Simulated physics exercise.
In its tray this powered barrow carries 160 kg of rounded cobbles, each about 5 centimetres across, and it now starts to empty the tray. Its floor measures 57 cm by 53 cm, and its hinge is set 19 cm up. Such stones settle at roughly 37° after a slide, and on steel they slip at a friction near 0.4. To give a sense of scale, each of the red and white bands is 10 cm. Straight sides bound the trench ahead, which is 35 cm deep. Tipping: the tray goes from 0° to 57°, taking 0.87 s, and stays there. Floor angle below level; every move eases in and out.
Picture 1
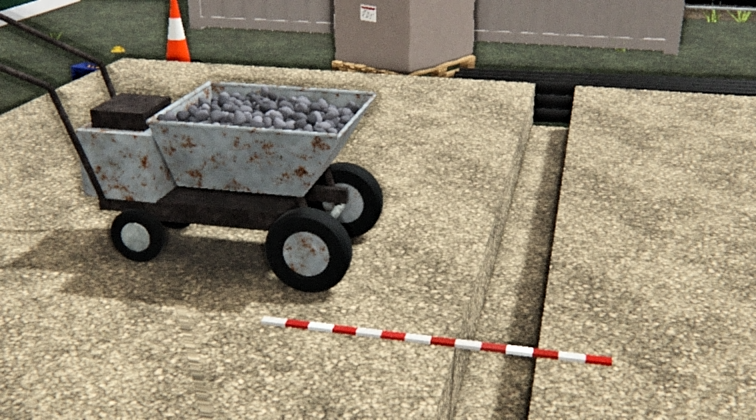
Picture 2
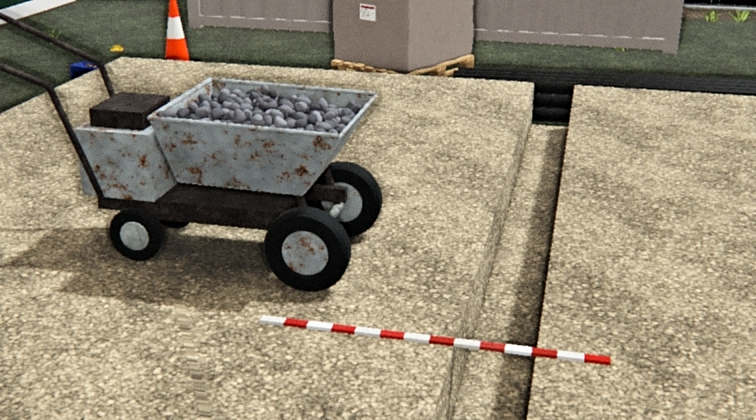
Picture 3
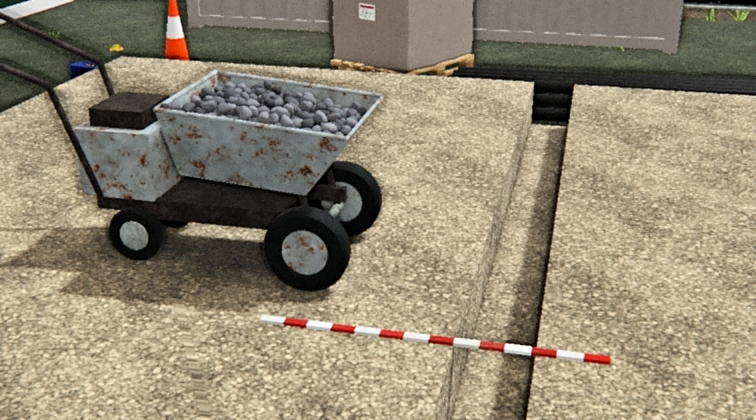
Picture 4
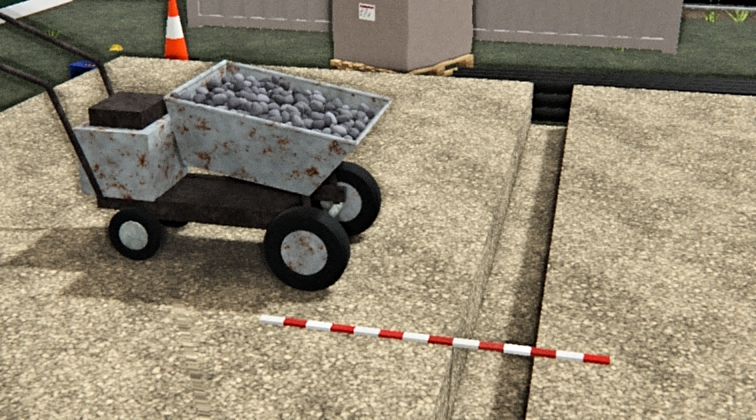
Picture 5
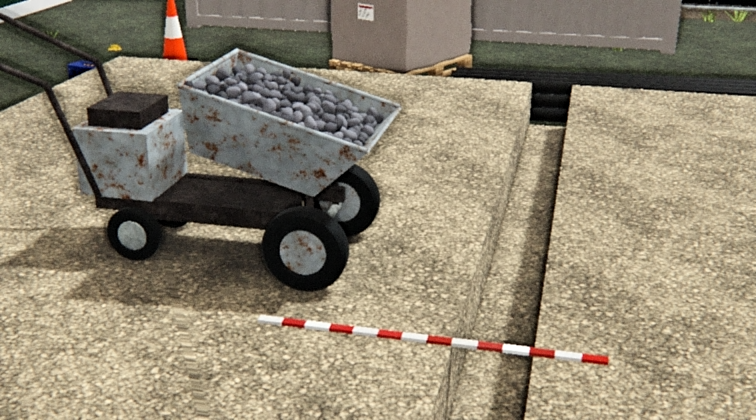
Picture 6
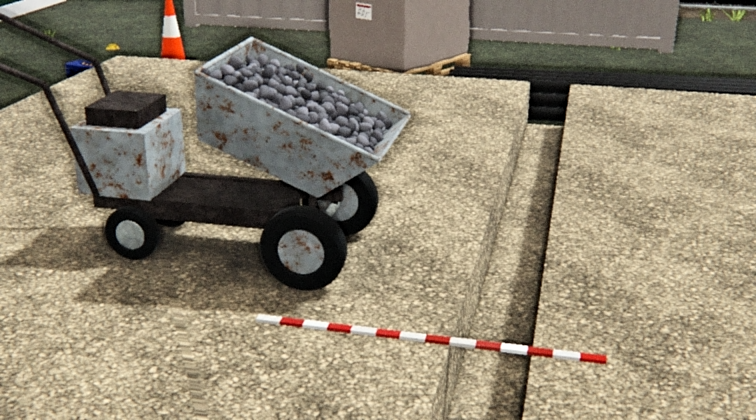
A rusty grey barrow tray full of rounded stones tilting steadily down to the right beside a red and white striped pole.
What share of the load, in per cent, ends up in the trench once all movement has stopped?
About 41 per cent.
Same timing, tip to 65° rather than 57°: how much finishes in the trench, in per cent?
It would come to about 65 percent.
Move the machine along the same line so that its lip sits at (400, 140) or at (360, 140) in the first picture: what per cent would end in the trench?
Some 30 and some 40 per cent, in that order.
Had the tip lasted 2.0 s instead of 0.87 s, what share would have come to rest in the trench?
35 %.
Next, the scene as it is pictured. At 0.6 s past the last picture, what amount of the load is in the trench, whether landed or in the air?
Roughly 5 percent of the load.
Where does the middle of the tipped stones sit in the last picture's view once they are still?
The stones end up centred near (505, 336).
Then, 0.3 s after the last picture the floor is at 48°, 100 % in the tray; the foremost stones are at (411, 182).
Then, 0.6 s after the last picture the floor is at 57°, 91 % in the tray, 6 % short of the trench, 3 % in the trench; the foremost stones are at (487, 261).
Then, 1.0 s after the last picture the floor is at 57°, 65 % in the tray, 8 % short of the trench, 26 % in the trench; the foremost stones are at (553, 293).
Then, 2.9 s after the last picture the floor is at 57°, 52 % in the tray, 6 % short of the trench, 41 % in the trench; the foremost stones are at (565, 317).
